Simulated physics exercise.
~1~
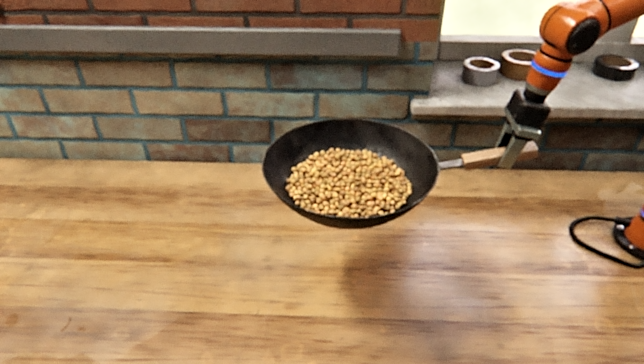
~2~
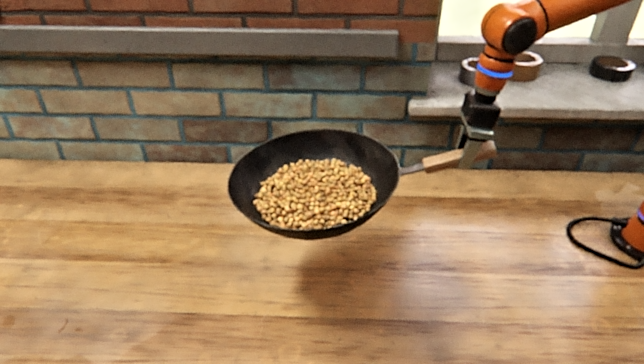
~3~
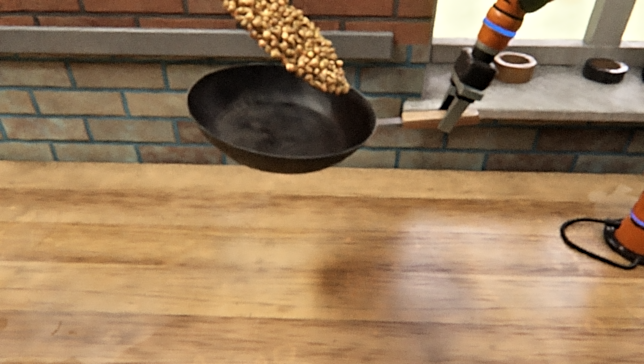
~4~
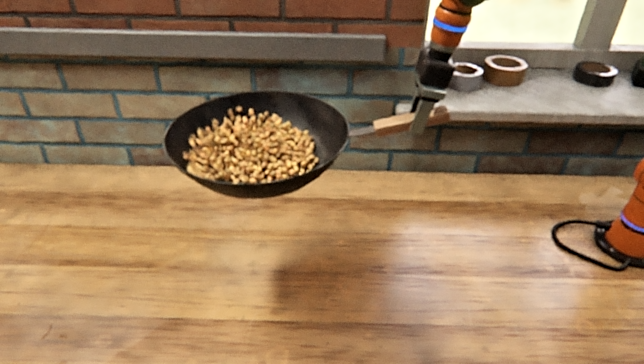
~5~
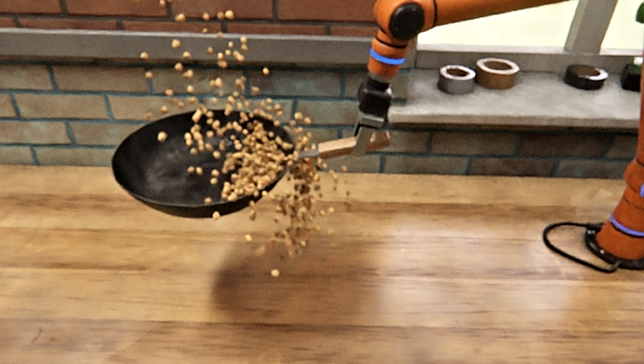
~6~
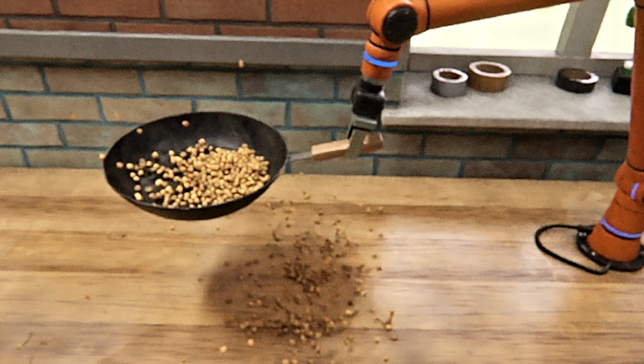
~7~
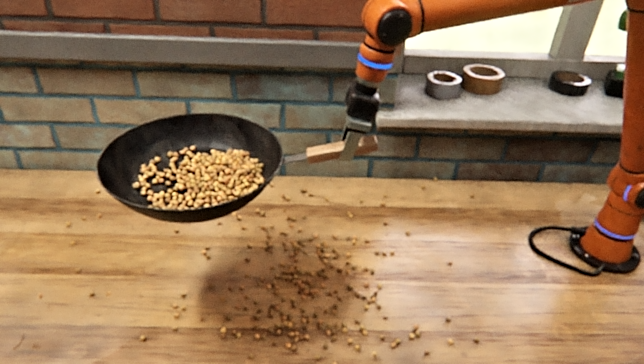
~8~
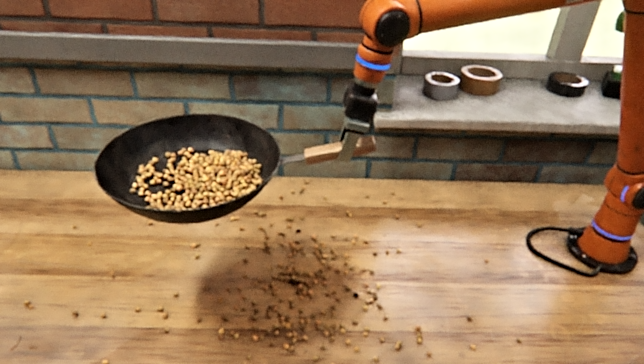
A robot arm tosses chickpeas in a black pan, spilling many onto the table.
